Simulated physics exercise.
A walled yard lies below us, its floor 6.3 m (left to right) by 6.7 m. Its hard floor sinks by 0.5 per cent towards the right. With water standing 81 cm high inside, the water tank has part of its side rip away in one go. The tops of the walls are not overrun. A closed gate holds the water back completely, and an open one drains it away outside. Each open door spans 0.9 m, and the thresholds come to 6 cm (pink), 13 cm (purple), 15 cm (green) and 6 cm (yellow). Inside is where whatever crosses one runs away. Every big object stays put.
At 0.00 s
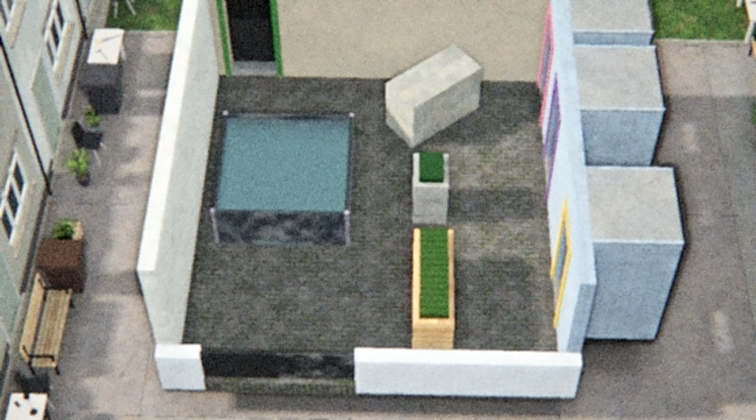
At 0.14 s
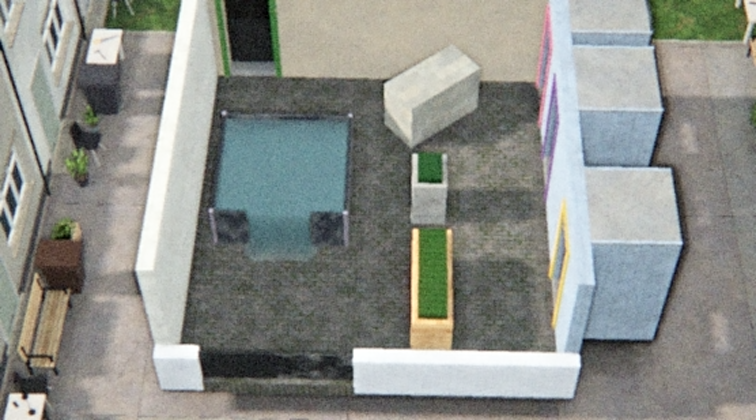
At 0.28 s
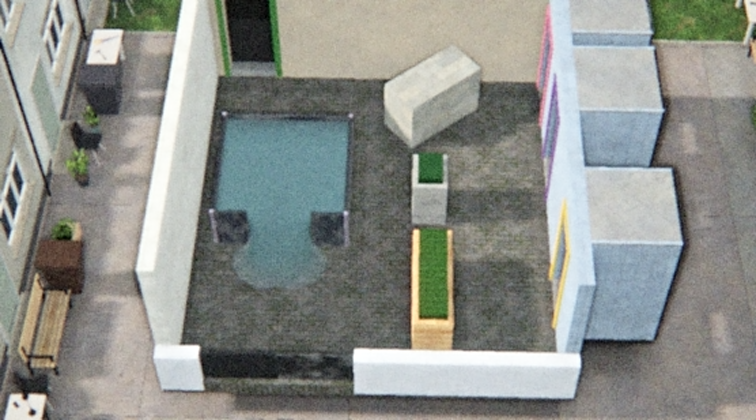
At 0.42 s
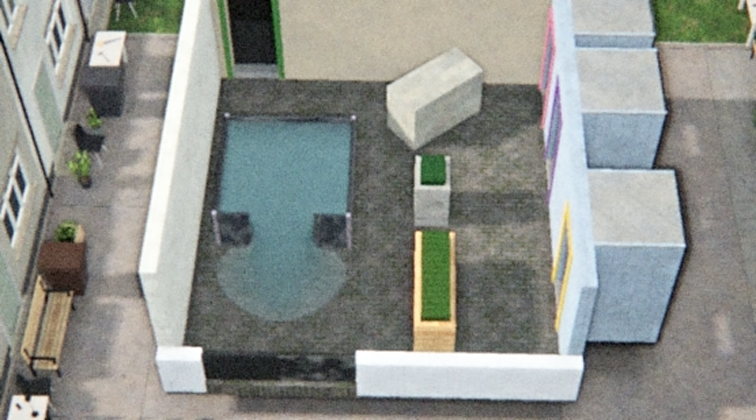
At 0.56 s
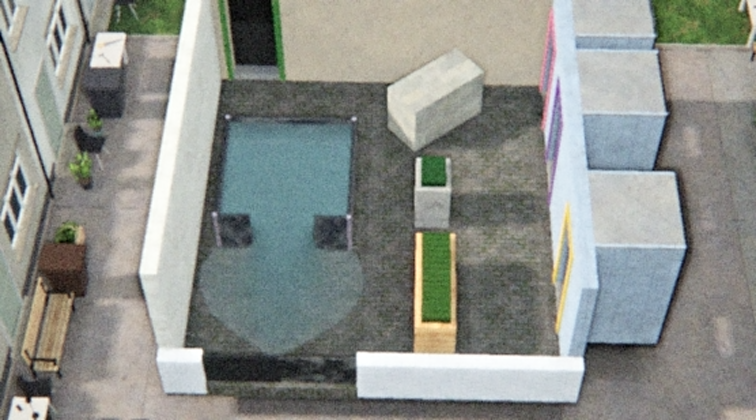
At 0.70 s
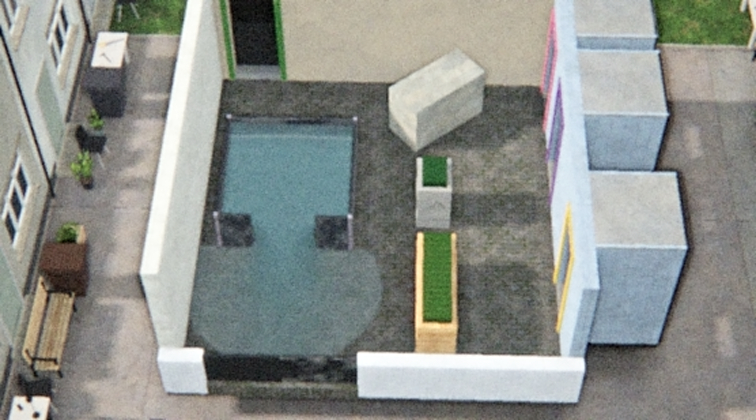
The clip opens on a walled yard seen from above, with still water filling a dark-sided tank at the left. The middle of the tank's near side gives way and water pours through the gap, fanning across the paving toward the low front wall, then spreading rightward toward the long planter.
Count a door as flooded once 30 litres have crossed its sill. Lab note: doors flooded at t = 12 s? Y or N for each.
Pink door Y, purple door N, green door N, yellow door Y.
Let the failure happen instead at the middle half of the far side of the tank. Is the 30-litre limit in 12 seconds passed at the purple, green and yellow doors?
Here's how it goes: Purple falls short, green exceeds it, yellow falls short.
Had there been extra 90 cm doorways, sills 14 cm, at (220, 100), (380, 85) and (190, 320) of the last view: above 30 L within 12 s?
So, in the order given, it's shy of the mark, then shy of the mark, then beyond the mark.
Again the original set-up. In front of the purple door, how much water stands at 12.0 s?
Depth: Approx. 12.0 cm.
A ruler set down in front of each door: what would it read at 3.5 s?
Depths in cm: Pink 0, purple 0, green 0, yellow 11.
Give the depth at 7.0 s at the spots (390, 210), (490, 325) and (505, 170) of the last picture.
Taking the spots in order: 8 cm, 2 cm, 5 cm.
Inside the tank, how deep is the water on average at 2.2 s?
Around 47 cm on average.
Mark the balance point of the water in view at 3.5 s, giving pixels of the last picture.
Its balance point sits around (309, 269).
After 1.4 s water covers 25 % of the floor and is deepest (58 cm) near (181, 371); pink door not reached, purple door not reached, green door not reached, yellow door not reached.
After 2.2 s water covers 30 % of the floor and is deepest (48 cm) near (280, 365); pink door not reached, purple door not reached, green door not reached, yellow door not reached.
After 3.5 s water covers 45 % of the floor and is deepest (35 cm) near (411, 349); pink door not reached, purple door not reached, green door not reached, yellow door 11 cm at the sill, 6 L in.
After 7.0 s water covers 95 % of the floor and is deepest (24 cm) near (411, 349); pink door 6 cm at the sill, 0 L in, purple door 4 cm at the sill, 0 L in, green door 10 cm at the sill, 1 L in, yellow door 9 cm at the sill, 51 L in.
After 12.0 s water covers 100 % of the floor and is deepest (17 cm) near (222, 86); pink door 13 cm at the sill, 124 L in, purple door 12 cm at the sill, 1 L in, green door 13 cm at the sill, 1 L in, yellow door 7 cm at the sill, 71 L in.
